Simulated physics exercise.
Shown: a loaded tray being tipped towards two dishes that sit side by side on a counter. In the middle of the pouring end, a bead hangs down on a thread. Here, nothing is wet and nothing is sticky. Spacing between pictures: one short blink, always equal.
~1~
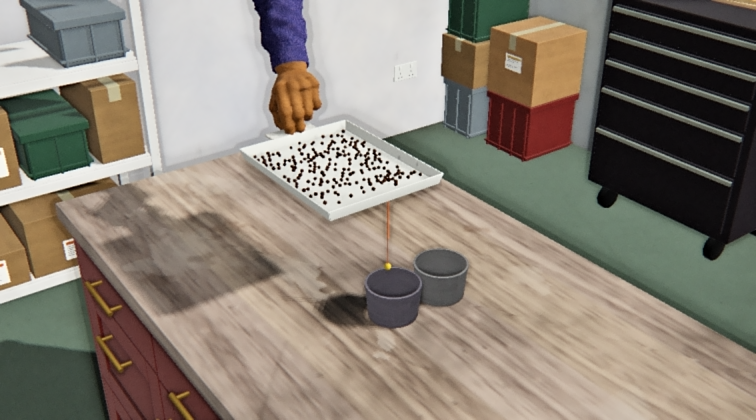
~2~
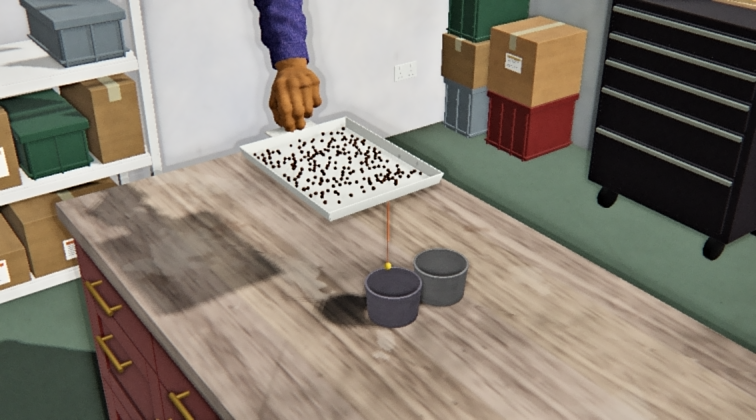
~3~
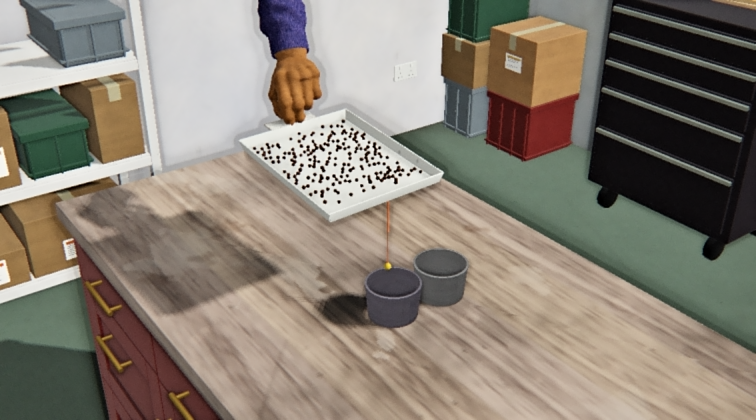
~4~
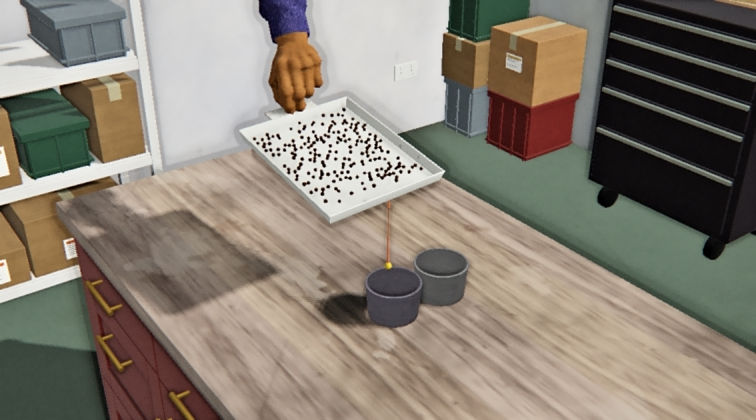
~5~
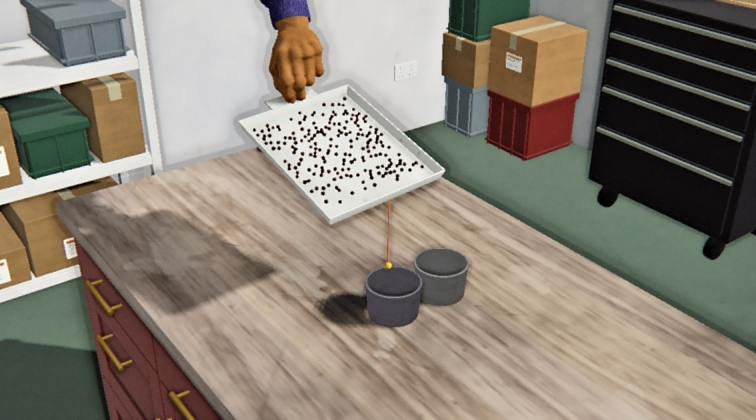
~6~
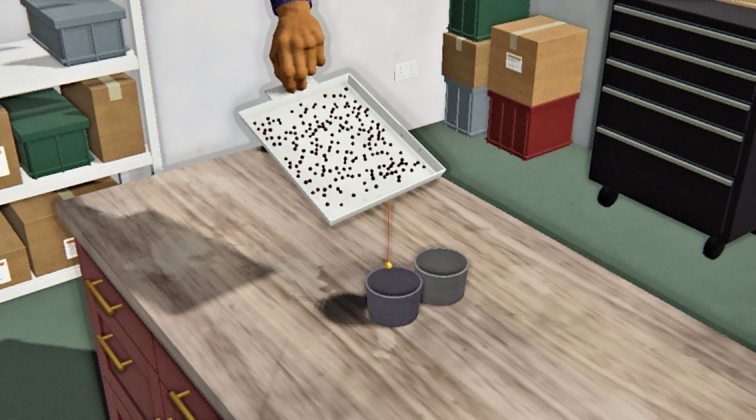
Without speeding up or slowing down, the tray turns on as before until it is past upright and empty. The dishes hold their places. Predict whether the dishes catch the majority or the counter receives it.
Most of what falls will come down outside the dishes.
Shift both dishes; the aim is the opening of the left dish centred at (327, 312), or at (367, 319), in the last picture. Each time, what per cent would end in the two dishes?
Trial 1 around 70 percent, trial 2 around 20 percent.
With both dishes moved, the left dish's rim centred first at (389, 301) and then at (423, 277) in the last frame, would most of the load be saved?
The first try: Less than half. The second: The smaller part.
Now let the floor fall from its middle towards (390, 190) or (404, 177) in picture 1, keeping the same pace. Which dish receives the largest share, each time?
In the first case it's the one on the right, in the second the one on the right.
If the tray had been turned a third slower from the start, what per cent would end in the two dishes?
Something like 10 percent, give or take.
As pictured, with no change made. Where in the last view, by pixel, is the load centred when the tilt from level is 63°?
Roughly (351, 219).
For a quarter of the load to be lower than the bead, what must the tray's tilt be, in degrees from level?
It sits at roughly 70°.
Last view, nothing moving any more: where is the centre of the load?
Around (348, 340).
Soon after the last picture, tray tipped steeply; about two thirds on the tray; a small part outside both; about a quarter in the air.
A little later, tray tipped right over; a small part on the tray; a small part in the left dish; about half outside both; about a quarter in the air.
Later still, tray tipped past a quarter turn; a small part in the left dish; nearly all outside both.
By the end, tray tipped past a quarter turn; a small part in the left dish; none in the right dish; nearly all outside both.
